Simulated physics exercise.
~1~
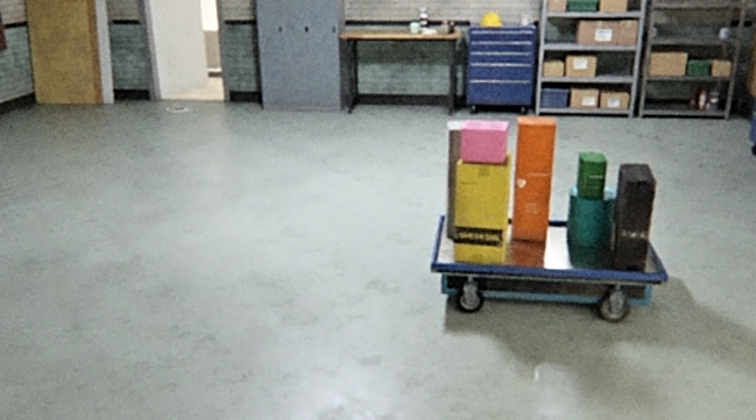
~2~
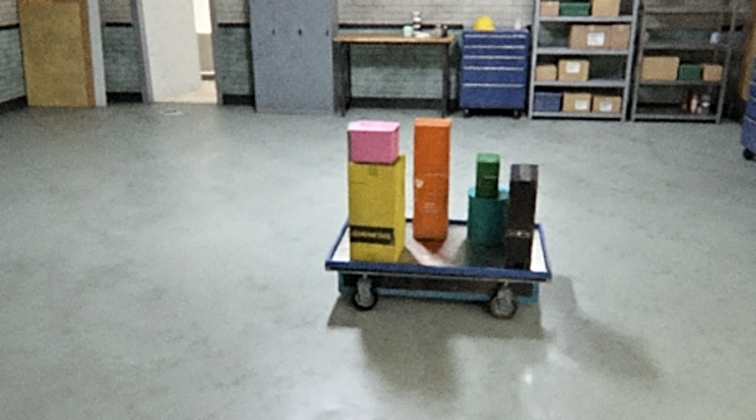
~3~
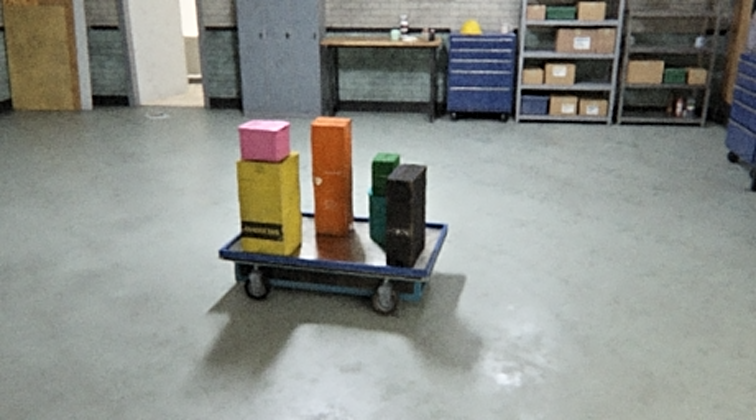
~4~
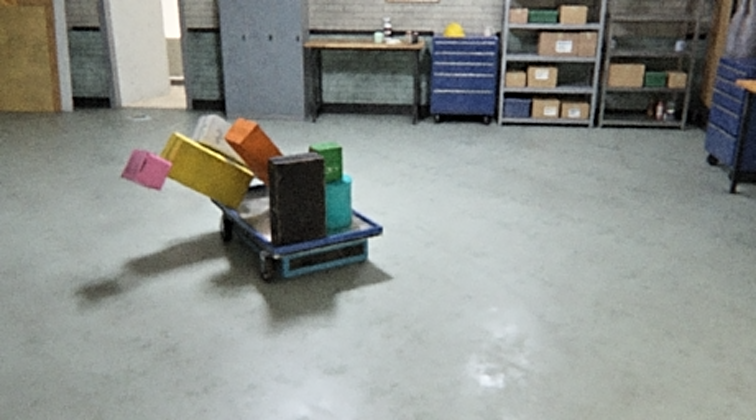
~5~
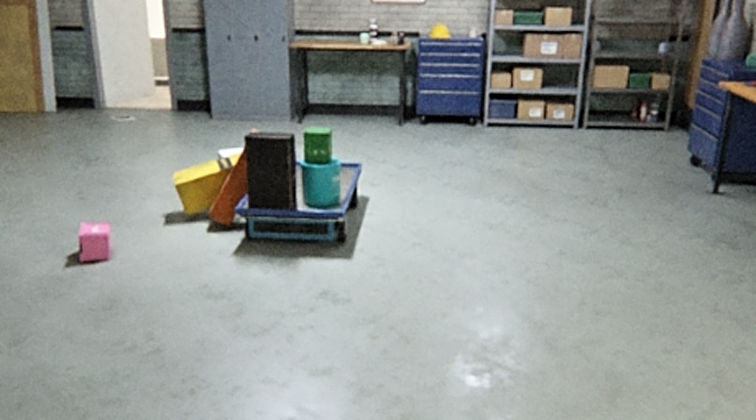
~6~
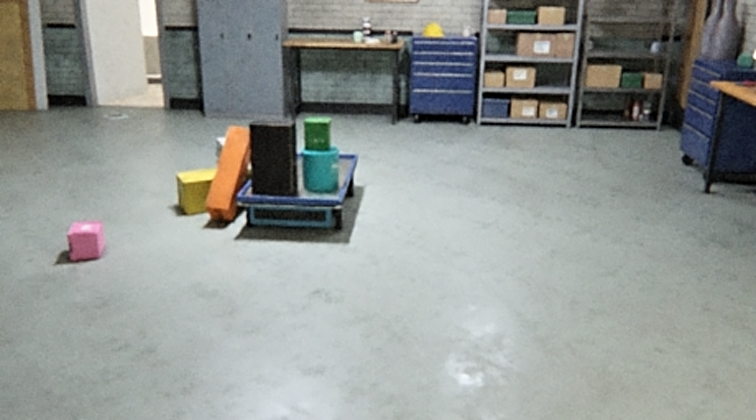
In a workshop, a loaded cart turns and stops as four of its items topple off.
